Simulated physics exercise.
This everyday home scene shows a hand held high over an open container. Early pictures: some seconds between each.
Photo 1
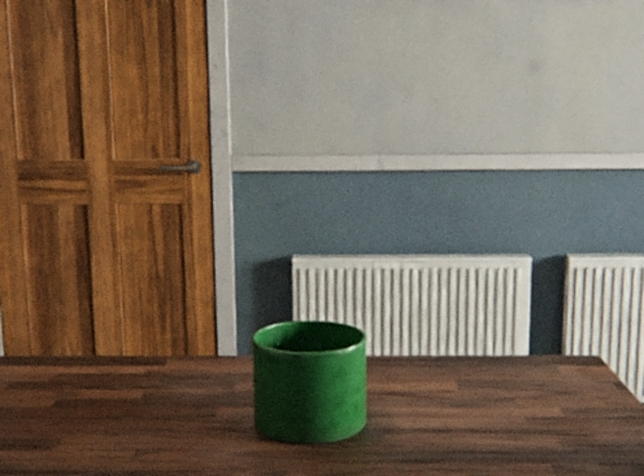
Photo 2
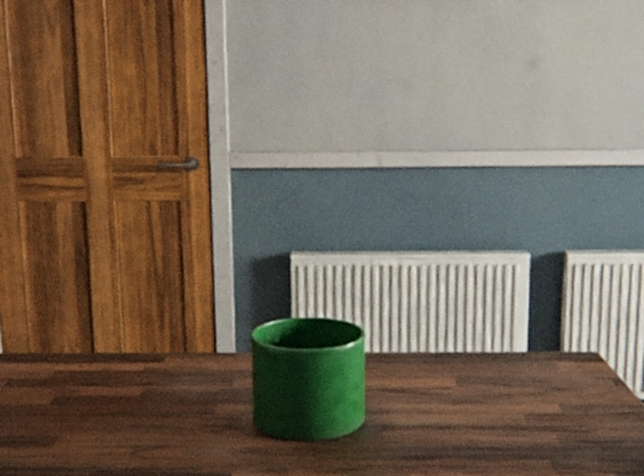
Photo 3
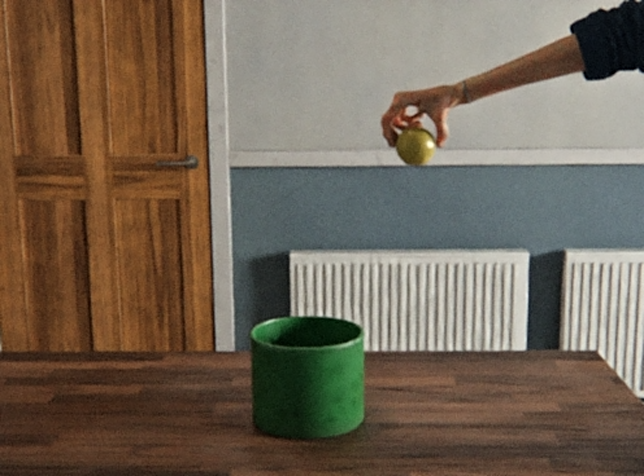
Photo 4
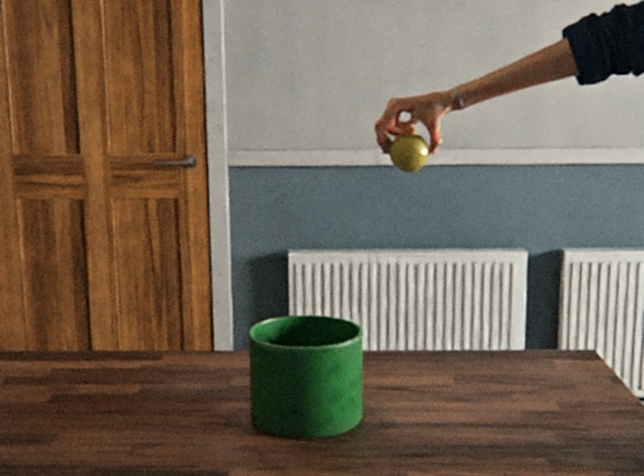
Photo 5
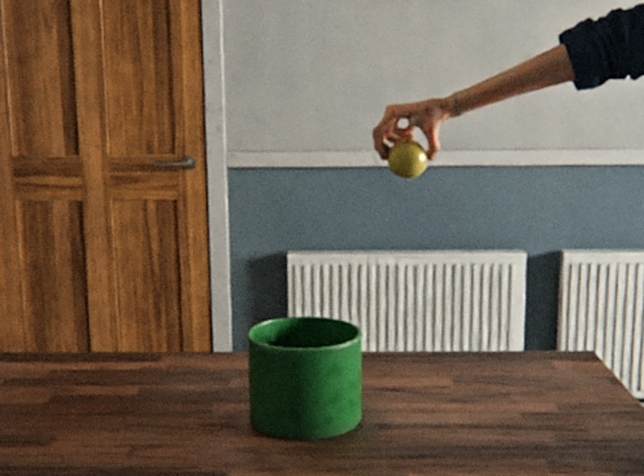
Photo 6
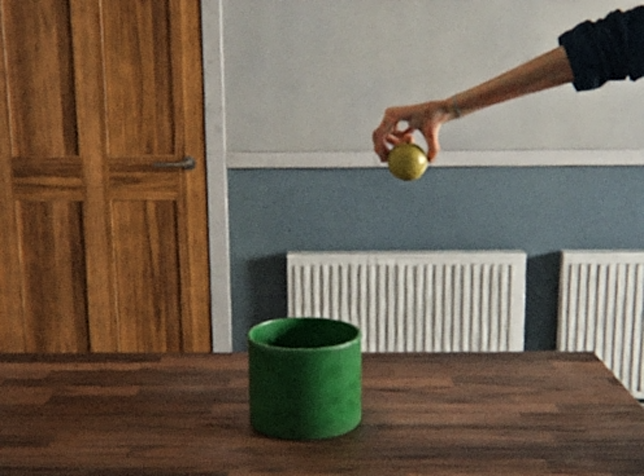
A hand and forearm in a dark sleeve appear at the upper right of a room seen from the front across a dark wooden table, with a wooden door at left and white radiators against a blue and grey wall. A green open container stands on the table. The arm enters holding a yellow apple, shifts slightly left and down, then stays nearly still, while the view drifts very slightly.
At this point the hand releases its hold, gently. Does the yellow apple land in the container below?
Stray drop.
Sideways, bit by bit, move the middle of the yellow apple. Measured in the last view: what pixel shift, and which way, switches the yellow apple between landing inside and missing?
Shift: 48 px, leftward.
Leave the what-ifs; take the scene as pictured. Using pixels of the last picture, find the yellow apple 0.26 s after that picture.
Predicted centre: Roughly (406, 299).
Then, 0.18 s on from there, yellow apple displaced about its own width near (406, 218).
Then, 0.26 s on from there, yellow apple on its way down near (406, 300).
In the end, the yellow apple ends up outside, near (405, 400).
